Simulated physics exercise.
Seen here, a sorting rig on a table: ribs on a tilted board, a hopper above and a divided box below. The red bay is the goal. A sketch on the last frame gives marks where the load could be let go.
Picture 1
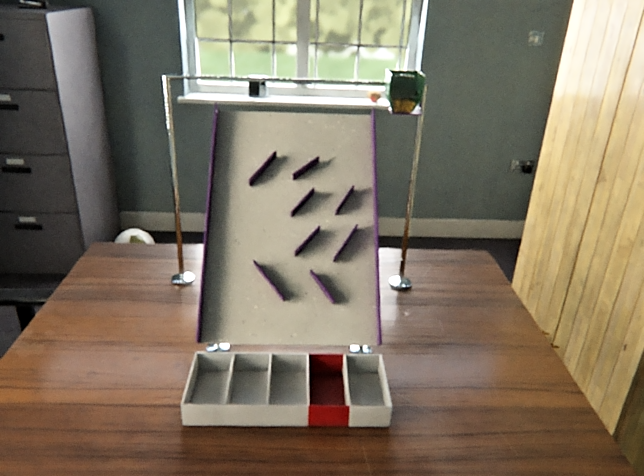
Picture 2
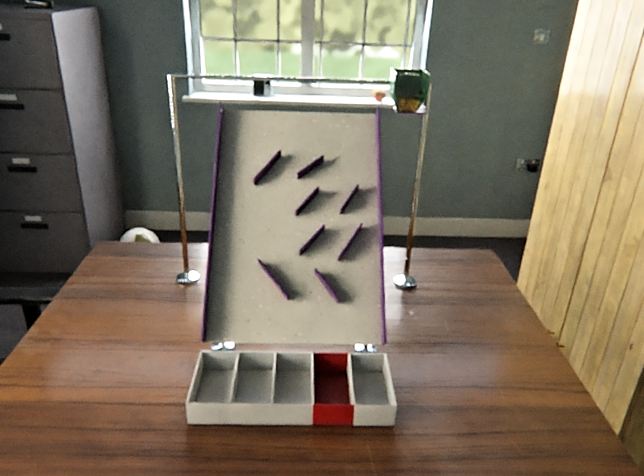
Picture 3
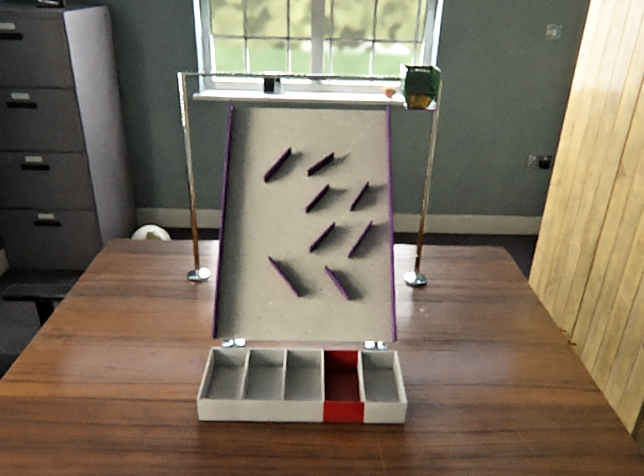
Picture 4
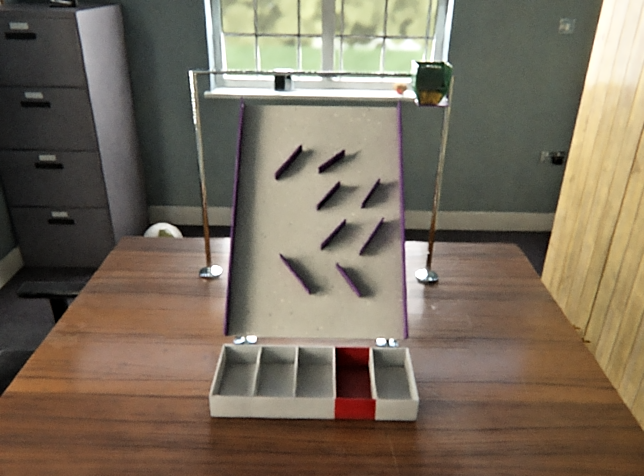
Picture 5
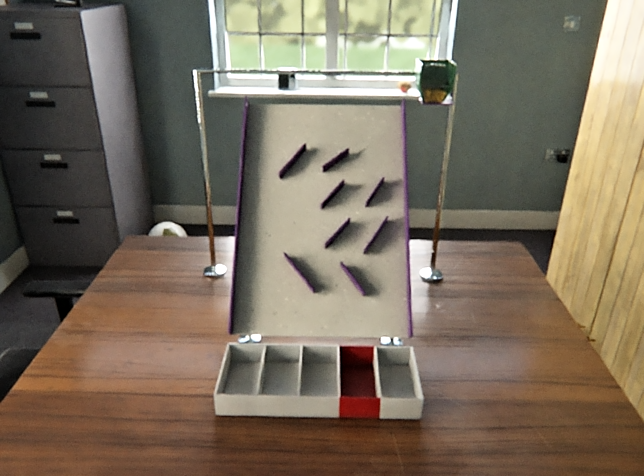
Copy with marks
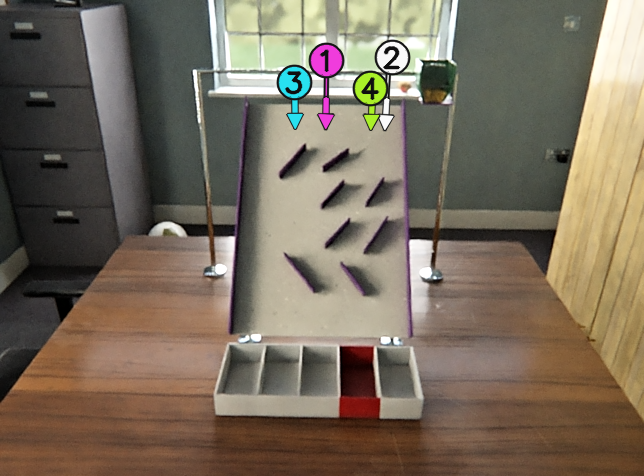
The clip shows a tilted board with angled ribs on a wooden table, a small green hopper above and a divided box with one red bay below; the view shifts slightly while the rig itself stays still.
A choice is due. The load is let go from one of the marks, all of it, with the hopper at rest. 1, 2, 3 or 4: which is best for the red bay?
1 works best here.
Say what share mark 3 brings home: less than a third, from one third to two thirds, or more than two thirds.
Less than a third.
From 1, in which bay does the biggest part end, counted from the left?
It is the fourth one.
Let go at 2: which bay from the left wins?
The fifth from the left.
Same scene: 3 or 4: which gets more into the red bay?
4 it is.
On the marked copy, mark 1 meets the board at (325, 123); mark 2 meets the board at (385, 124); mark 3 meets the board at (295, 123); mark 4 meets the board at (371, 124).
Choosing 1, close to two thirds in the red bay, close to a third in other bays.
Choosing 2, a small share in the red bay, the bulk in other bays.
Choosing 3, a small share in the red bay, the bulk in other bays.
Choosing 4, close to a quarter in the red bay, the bulk in other bays.
